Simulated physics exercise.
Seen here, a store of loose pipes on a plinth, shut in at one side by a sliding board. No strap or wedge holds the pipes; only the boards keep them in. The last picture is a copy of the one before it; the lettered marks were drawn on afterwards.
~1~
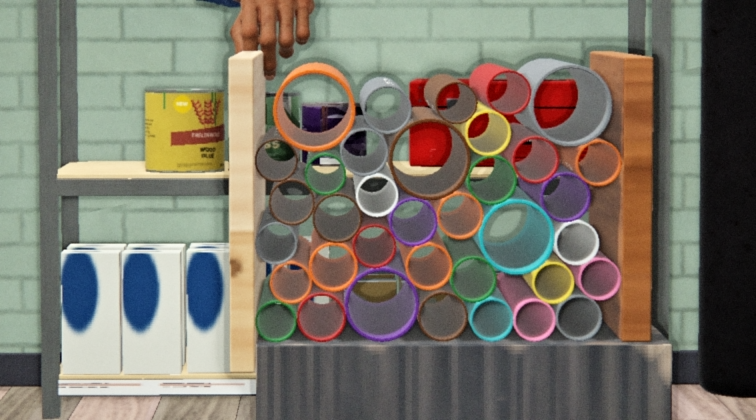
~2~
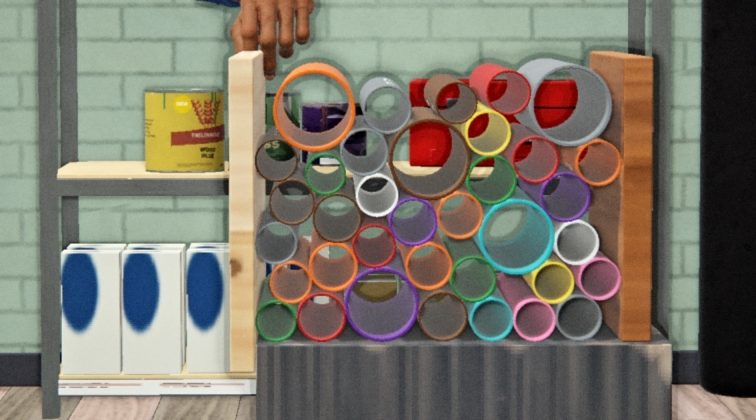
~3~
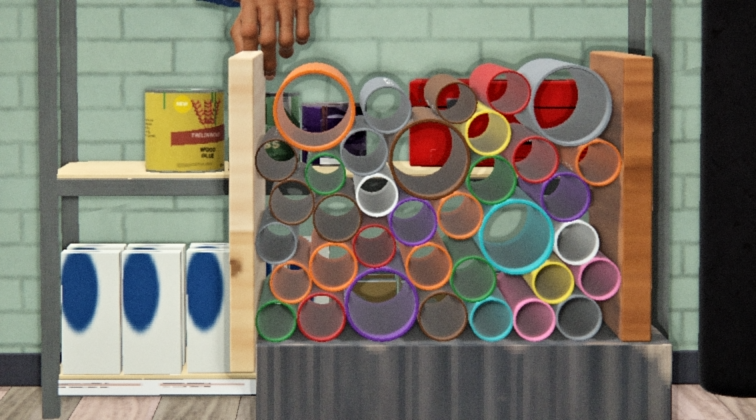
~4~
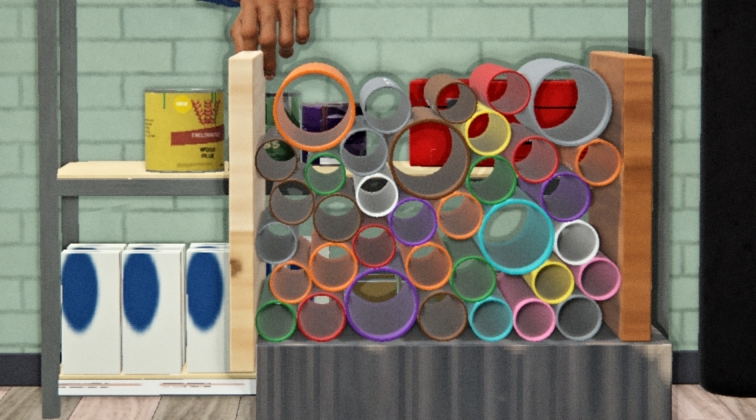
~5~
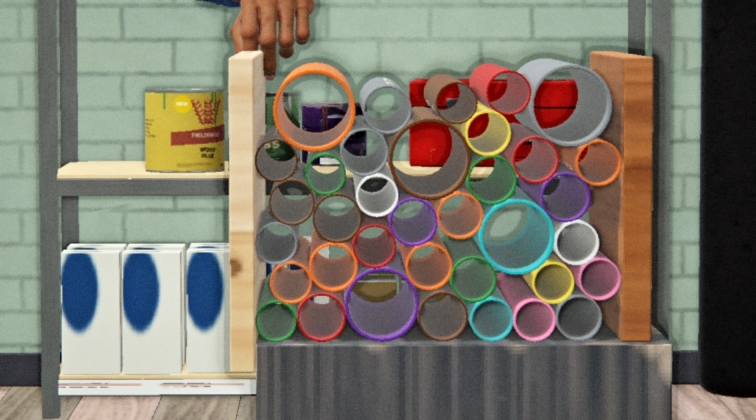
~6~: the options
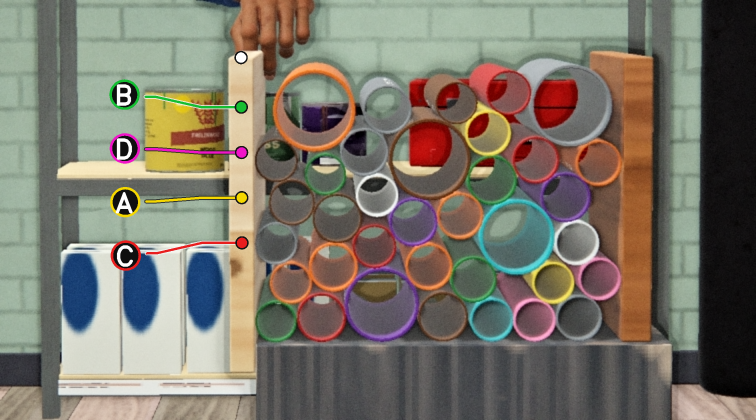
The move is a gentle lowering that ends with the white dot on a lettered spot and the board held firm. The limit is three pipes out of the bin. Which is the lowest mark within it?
The answer is mark A.
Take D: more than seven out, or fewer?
Fewer than seven.
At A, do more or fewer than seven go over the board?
Fewer than seven.
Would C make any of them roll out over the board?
Yes, at C.
On the marked copy, A at (242, 197); B at (242, 107); C at (242, 243); D at (242, 152); the white dot at (242, 58).
Taking A. A third of the way, top of the board (254, 127).
Two thirds of the way, top of the board (255, 197).
When it is over, top of the board (255, 197), none out over the board.
As for the rest, B none out over the board; C more than three out over the board; D none out over the board.
